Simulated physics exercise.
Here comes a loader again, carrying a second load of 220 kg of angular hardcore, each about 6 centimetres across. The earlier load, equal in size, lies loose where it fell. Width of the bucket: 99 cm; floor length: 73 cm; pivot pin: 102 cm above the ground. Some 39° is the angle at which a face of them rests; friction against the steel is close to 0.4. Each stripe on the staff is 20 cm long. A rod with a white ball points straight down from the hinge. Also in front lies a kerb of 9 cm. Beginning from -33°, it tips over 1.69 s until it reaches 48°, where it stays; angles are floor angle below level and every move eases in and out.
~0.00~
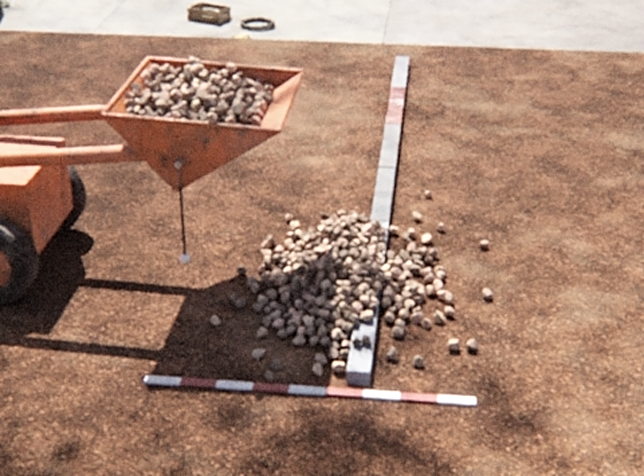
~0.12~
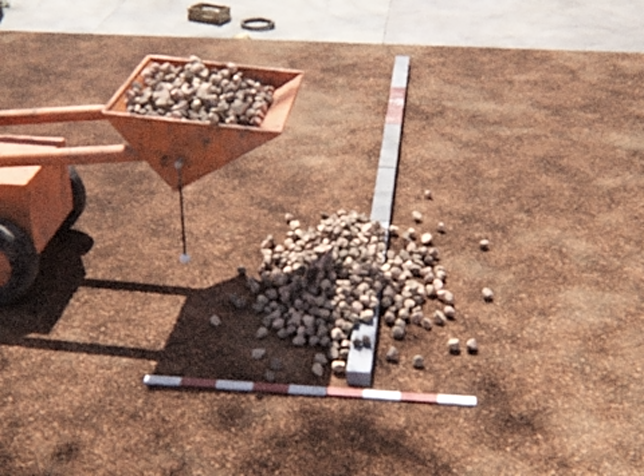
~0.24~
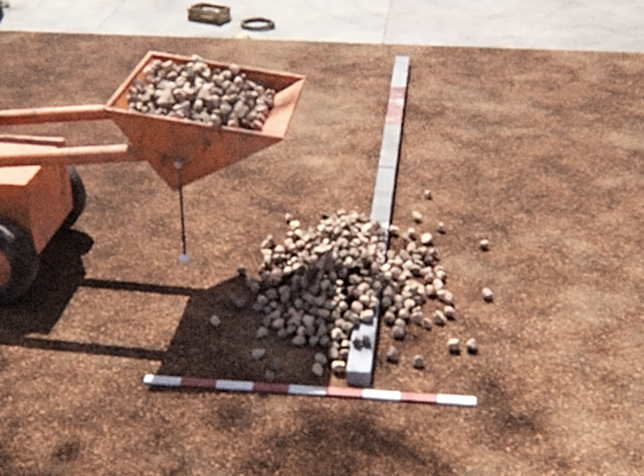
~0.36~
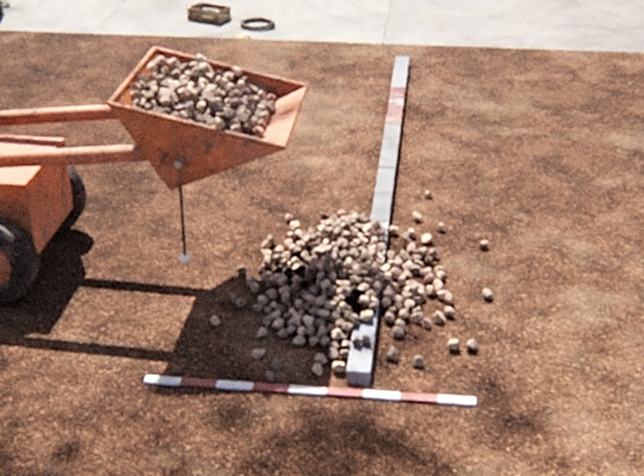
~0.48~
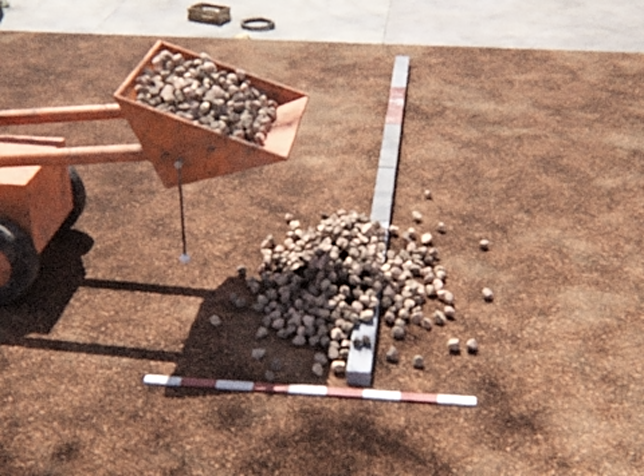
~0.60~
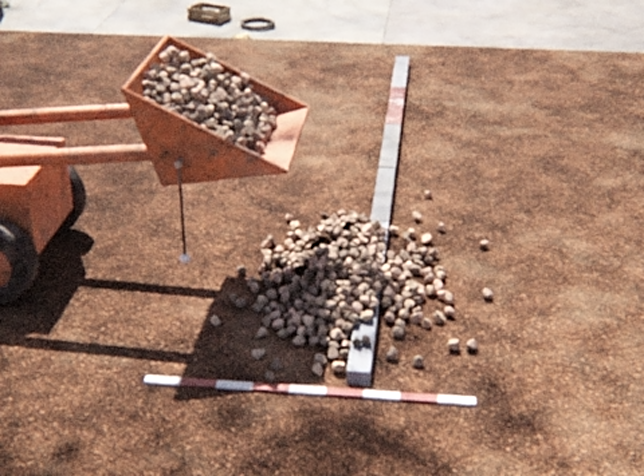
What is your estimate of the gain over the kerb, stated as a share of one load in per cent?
My estimate is 1 per cent of one load.
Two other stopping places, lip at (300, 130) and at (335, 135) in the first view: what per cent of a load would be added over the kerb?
First some 0, then 25 per cent.
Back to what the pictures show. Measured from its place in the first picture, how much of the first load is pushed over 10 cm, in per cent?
Roughly 0 % of them.
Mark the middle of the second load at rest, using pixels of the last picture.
The middle lies near (286, 261) in the last picture.
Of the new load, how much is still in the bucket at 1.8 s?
Roughly 10 per cent is still inside.
After 1.3 s the floor is at 36°; in per cent of one load, 95 in the bucket, 92 on this side of the kerb, 13 over the kerb; the foremost stones are at (460, 300).
After 1.8 s the floor is at 48°; in per cent of one load, 11 in the bucket, 176 on this side of the kerb, 13 over the kerb; the foremost stones are at (460, 300).
After 2.1 s the floor is at 48°; in per cent of one load, 0 in the bucket, 186 on this side of the kerb, 14 over the kerb; the foremost stones are at (460, 300).
After 4.5 s the floor is at 48°; in per cent of one load, 0 in the bucket, 186 on this side of the kerb, 14 over the kerb; the foremost stones are at (460, 300). Net gain over the kerb, 1.
